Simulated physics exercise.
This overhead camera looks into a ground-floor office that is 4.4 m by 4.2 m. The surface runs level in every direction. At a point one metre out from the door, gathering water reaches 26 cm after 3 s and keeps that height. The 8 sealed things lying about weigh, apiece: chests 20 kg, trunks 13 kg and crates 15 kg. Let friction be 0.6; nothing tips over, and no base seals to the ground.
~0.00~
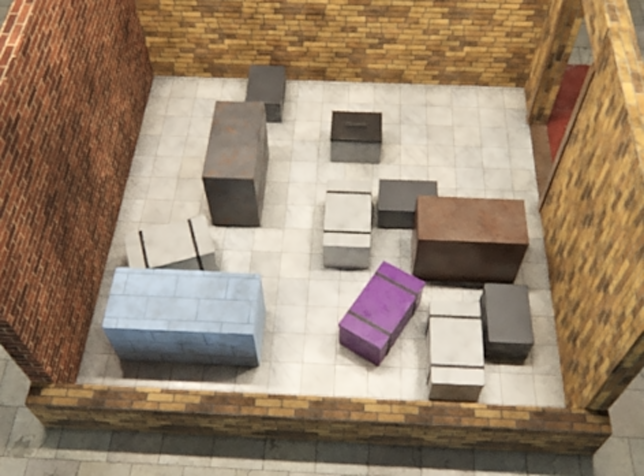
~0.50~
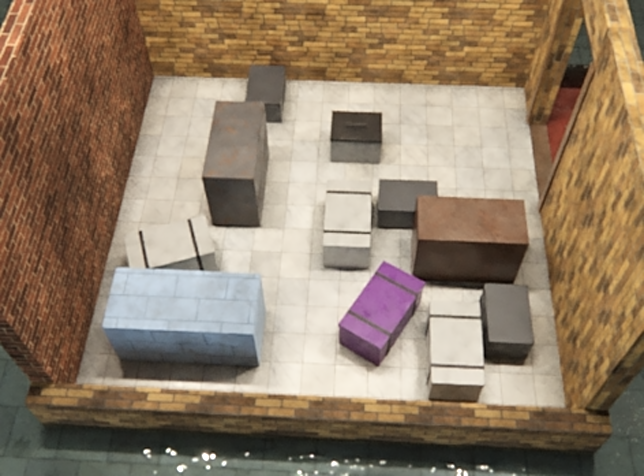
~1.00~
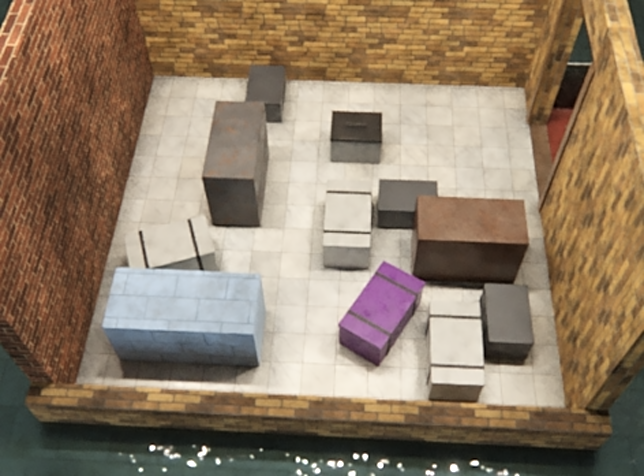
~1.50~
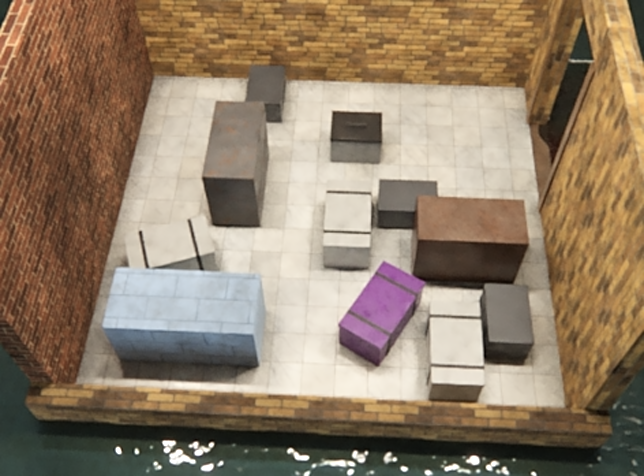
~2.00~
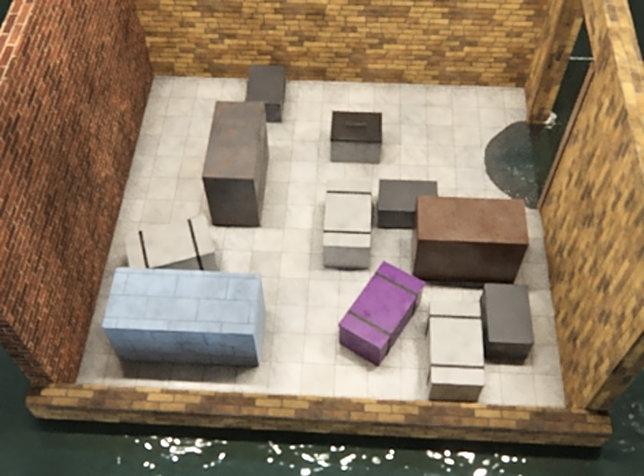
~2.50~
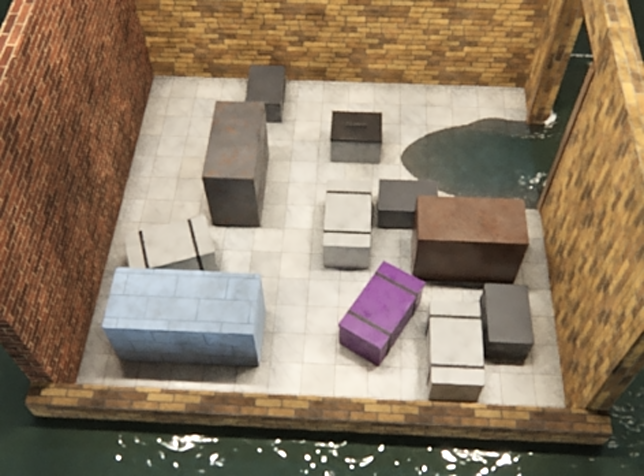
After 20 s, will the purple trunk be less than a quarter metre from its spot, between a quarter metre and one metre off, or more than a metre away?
The purple trunk will be between a quarter metre and one metre off.
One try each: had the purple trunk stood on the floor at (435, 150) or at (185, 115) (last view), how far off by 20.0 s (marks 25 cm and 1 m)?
Respectively, it ends up distant and ends up distant.
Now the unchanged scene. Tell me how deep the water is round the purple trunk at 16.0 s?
Depth: About 19 cm.
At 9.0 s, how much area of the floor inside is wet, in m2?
16 m2.
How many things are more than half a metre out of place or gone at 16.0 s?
My count gives 5.
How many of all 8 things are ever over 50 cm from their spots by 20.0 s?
Total: 6.
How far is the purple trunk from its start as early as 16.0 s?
About 20 cm.
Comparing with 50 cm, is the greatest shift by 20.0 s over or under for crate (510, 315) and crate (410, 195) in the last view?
Within, beyond.
After 4.0 s the purple trunk is near (383, 303), 0.0 m from its start, aground; 0 afloat.
After 9.0 s the purple trunk is near (398, 310), 0.2 m from its start, afloat; 5 afloat.
After 16.0 s the purple trunk is near (366, 313), 0.2 m from its start, afloat; 8 afloat.
After 20.0 s the purple trunk is near (424, 328), 0.5 m from its start, afloat; 8 afloat.
